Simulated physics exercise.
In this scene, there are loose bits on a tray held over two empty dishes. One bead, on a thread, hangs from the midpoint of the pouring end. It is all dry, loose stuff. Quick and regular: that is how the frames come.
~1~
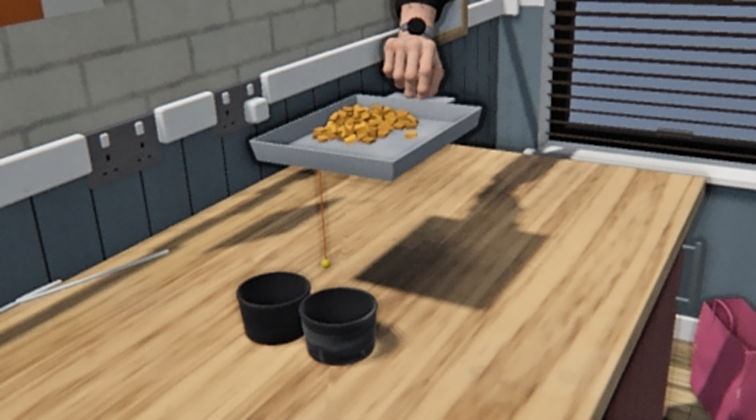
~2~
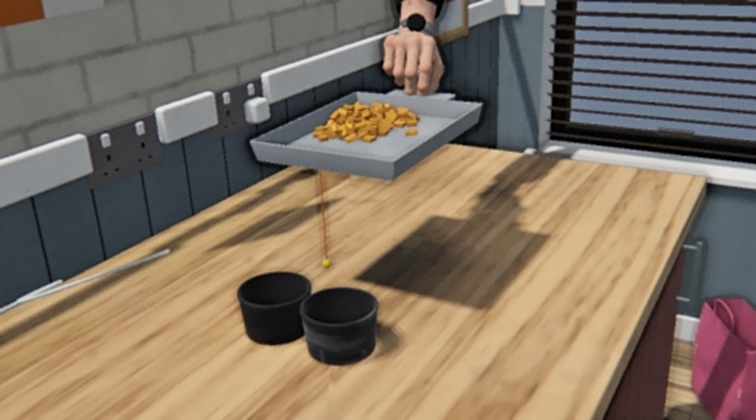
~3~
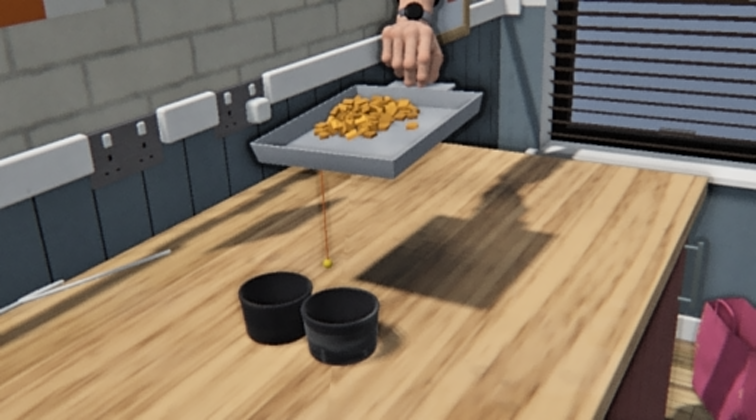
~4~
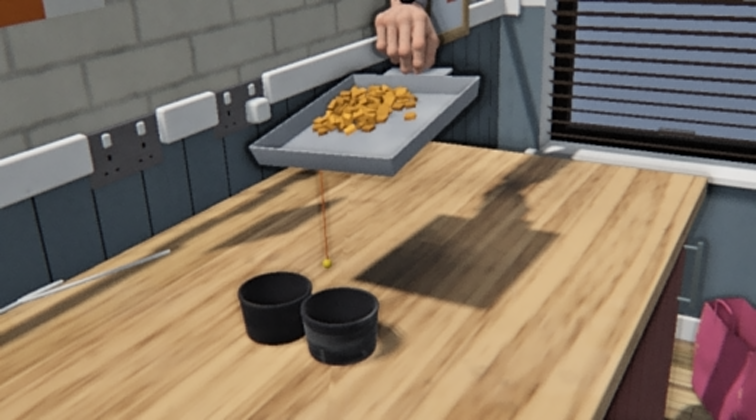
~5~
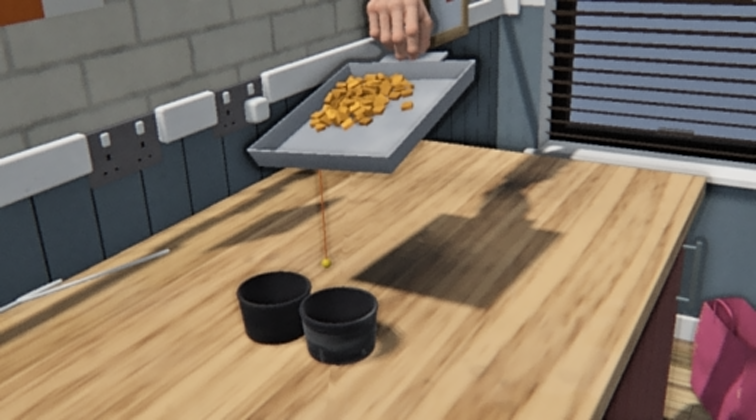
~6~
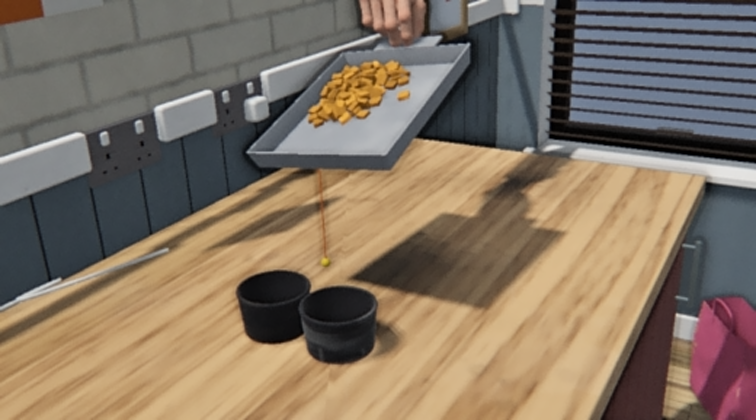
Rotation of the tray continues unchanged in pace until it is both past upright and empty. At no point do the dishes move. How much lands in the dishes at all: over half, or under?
Most is lost.
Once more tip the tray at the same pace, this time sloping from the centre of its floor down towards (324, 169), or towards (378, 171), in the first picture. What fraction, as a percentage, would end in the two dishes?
In order, 80 in a hundred and 20 in a hundred.
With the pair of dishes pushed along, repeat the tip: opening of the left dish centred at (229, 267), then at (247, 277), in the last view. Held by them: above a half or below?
A majority, then a majority.
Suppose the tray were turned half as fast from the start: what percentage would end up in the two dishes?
That works out at roughly 30 per cent.
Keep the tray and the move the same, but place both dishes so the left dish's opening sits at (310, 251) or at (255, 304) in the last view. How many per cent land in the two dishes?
First placement: 0 per cent; second placement: 10 per cent.
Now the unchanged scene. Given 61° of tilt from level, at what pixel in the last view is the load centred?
In the last view the centre sits at roughly (280, 141).
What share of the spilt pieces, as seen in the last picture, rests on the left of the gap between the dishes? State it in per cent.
100 %, roughly.
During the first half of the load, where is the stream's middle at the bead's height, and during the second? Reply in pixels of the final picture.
Roughly (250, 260) first, then roughly (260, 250).
Shortly afterwards, tray tipped steeply; the whole lot on the tray.
Next, tray tipped right over; near half on the tray; near a quarter in the left dish; near a quarter outside both; only a few in the air.
Some moments later, tray tipped past a quarter turn; near a third in the left dish; near two thirds outside both.
In the end, tray tipped past a quarter turn; none at all in the right dish; near a third in the left dish; near two thirds outside both.
